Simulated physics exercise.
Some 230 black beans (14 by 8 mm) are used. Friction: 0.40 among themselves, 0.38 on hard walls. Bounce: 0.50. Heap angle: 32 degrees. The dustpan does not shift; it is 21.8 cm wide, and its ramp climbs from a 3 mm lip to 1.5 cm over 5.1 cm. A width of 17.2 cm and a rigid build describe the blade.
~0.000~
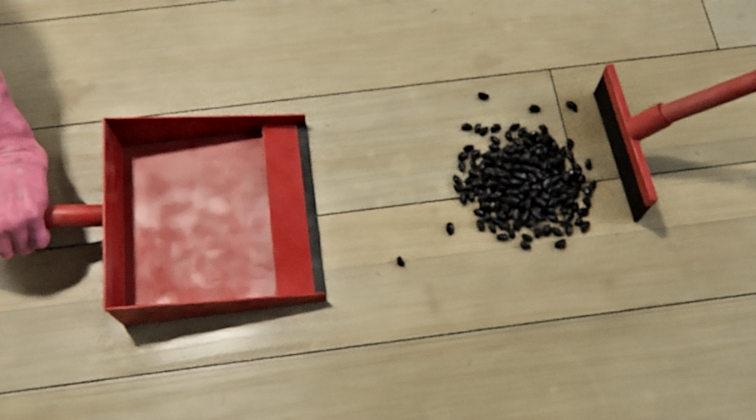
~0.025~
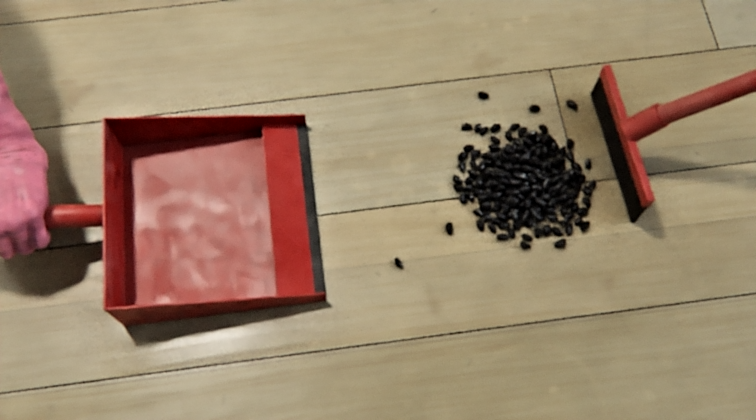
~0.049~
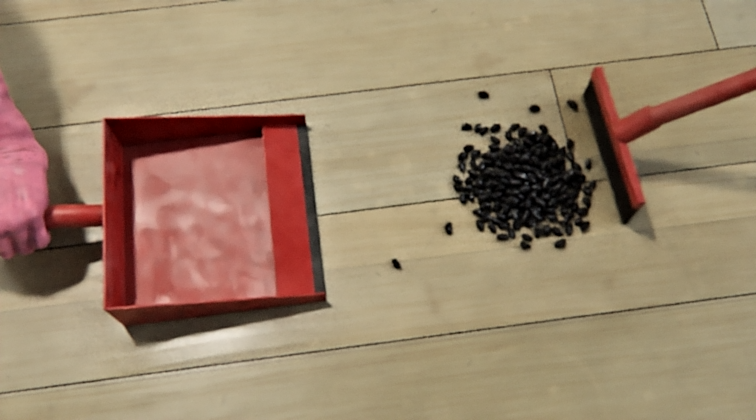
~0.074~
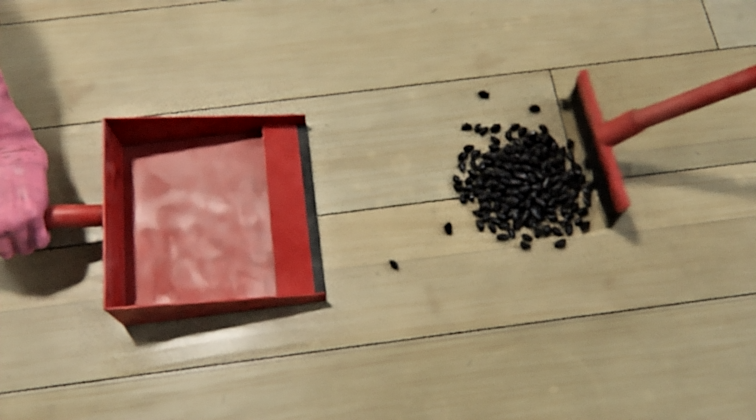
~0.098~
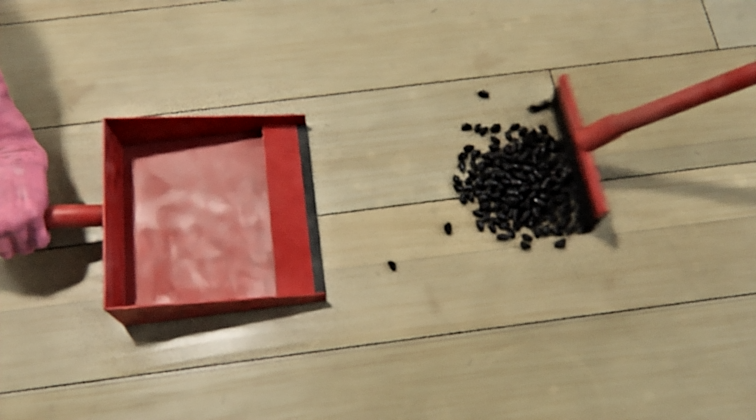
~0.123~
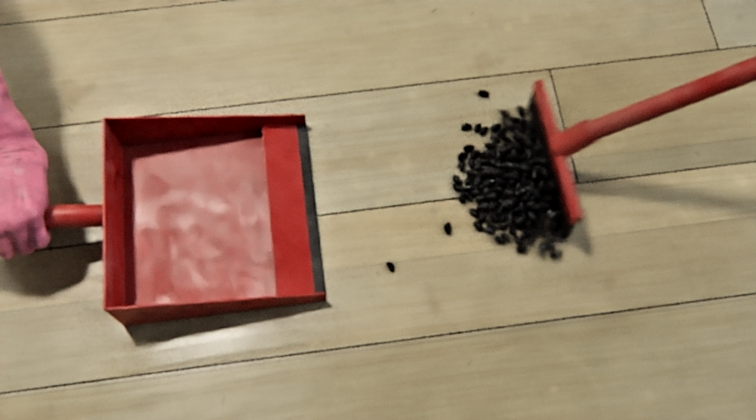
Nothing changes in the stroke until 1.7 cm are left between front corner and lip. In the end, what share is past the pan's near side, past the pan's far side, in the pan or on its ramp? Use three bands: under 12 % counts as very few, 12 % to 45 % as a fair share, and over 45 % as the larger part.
Past the pan's near side: A fair share; past the pan's far side: Very few; in the pan or on its ramp: The larger part.
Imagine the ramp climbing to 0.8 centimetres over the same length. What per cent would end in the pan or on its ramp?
Then around 65 percent, ramp counted.
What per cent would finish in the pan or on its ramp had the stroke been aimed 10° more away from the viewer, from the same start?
I'd expect close to 50 percent.
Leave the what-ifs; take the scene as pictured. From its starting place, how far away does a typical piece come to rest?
I'd put it near 30 cm.
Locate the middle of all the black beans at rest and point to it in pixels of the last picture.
Look around (297, 234) in the last picture.
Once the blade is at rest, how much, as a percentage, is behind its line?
Roughly 10 percent of it.
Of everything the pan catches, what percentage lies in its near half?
Roughly 60 in a hundred.
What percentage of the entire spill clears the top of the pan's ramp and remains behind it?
About 35 %.
After 0.24 s, middle of the blade 14 cm from the lip; 0 % over the lip, far side 5 %, near side 5 %.
After 0.32 s, middle of the blade 5 cm from the lip; 0 % over the lip, far side 5 %, near side 15 %.
Then, at 0.54 s, middle of the blade 2 cm from the lip; 65 % over the lip, far side 5 %, near side 15 %.
In the end, at 2.5 s, near side 15 %, far side 5 %, pan 60 %, in front of the lip or behind the blade 15 %.
